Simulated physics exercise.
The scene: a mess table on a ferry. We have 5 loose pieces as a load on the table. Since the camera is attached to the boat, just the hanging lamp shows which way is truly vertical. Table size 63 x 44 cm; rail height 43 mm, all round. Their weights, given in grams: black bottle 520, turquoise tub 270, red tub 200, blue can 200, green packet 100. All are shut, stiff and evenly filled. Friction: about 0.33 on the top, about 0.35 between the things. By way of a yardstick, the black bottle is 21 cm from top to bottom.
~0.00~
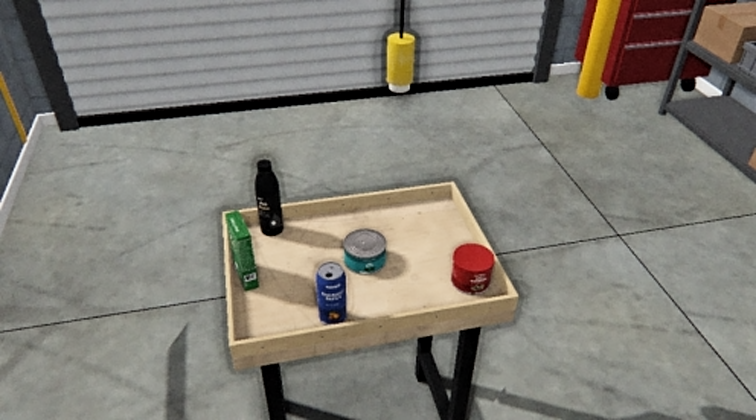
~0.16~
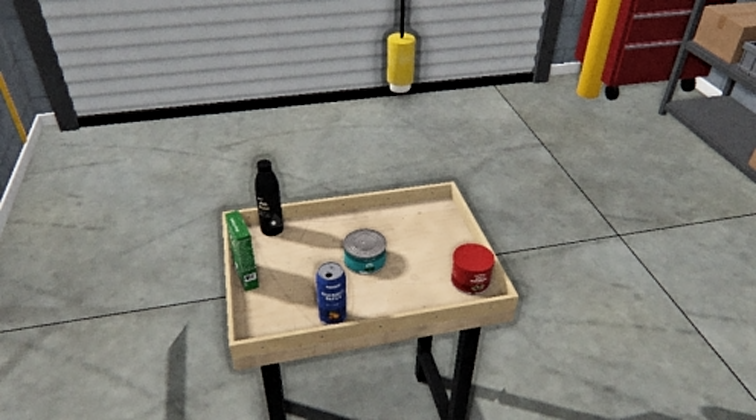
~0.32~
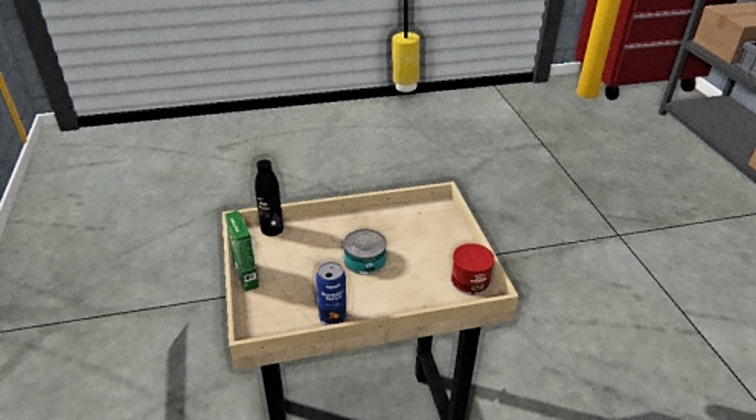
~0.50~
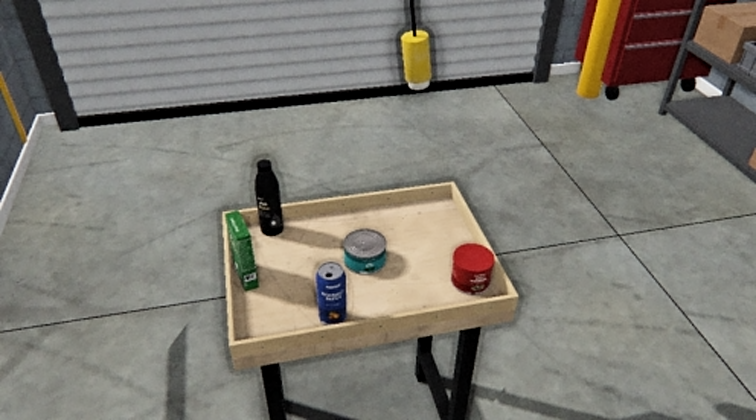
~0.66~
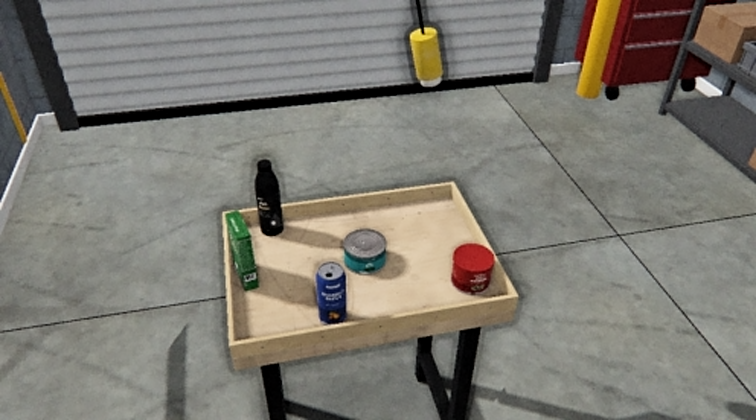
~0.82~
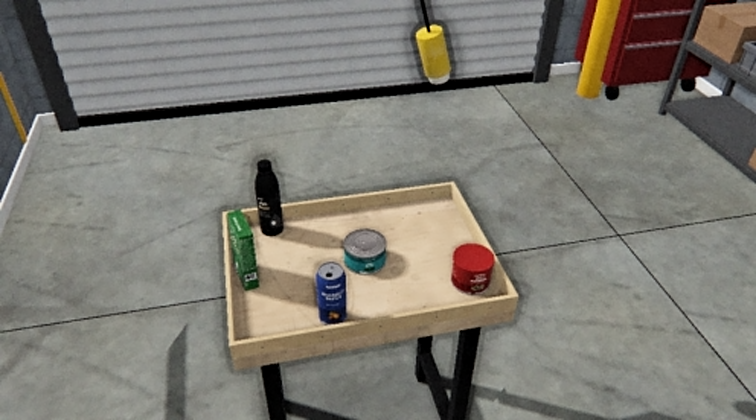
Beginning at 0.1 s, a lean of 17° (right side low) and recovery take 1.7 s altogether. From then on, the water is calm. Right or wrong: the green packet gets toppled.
Right.
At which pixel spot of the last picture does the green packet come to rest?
It winds up close to (306, 254).
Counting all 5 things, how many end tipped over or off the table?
1.
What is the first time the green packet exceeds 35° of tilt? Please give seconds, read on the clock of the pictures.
That first happens close to 1.1 seconds.
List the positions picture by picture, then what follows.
Boat level; green packet (242, 251); black bottle (268, 198), in the first picture.
Boat level; red tub (472, 269); blue can (332, 296), in the second picture.
Boat heeled 3°, right side down; black bottle (268, 198); turquoise tub (365, 251), in the third picture.
Boat heeled 8°, right side down; red tub (472, 269); blue can (332, 296), in the fourth picture.
Boat heeled 13°, right side down; black bottle (268, 198); turquoise tub (365, 251), in the fifth picture.
Boat heeled 16°, right side down; green packet (243, 250); red tub (472, 269), in the sixth picture.
By 1.02 s, boat heeled 17°, right side down; green packet rocked 27° off its seat near (259, 246).
By 1.12 s, boat heeled 15°, right side down; green packet rocked 71° off its seat near (282, 252).
By 1.22 s, boat heeled 13°, right side down; green packet on its side near (302, 255).
By 1.32 s, boat heeled 10°, right side down; green packet on its side near (306, 254).
When it is over (2.3 s), lying over on the table, green packet; the other 4 within 5 cm of the start. In the last view, green packet near (306, 254).
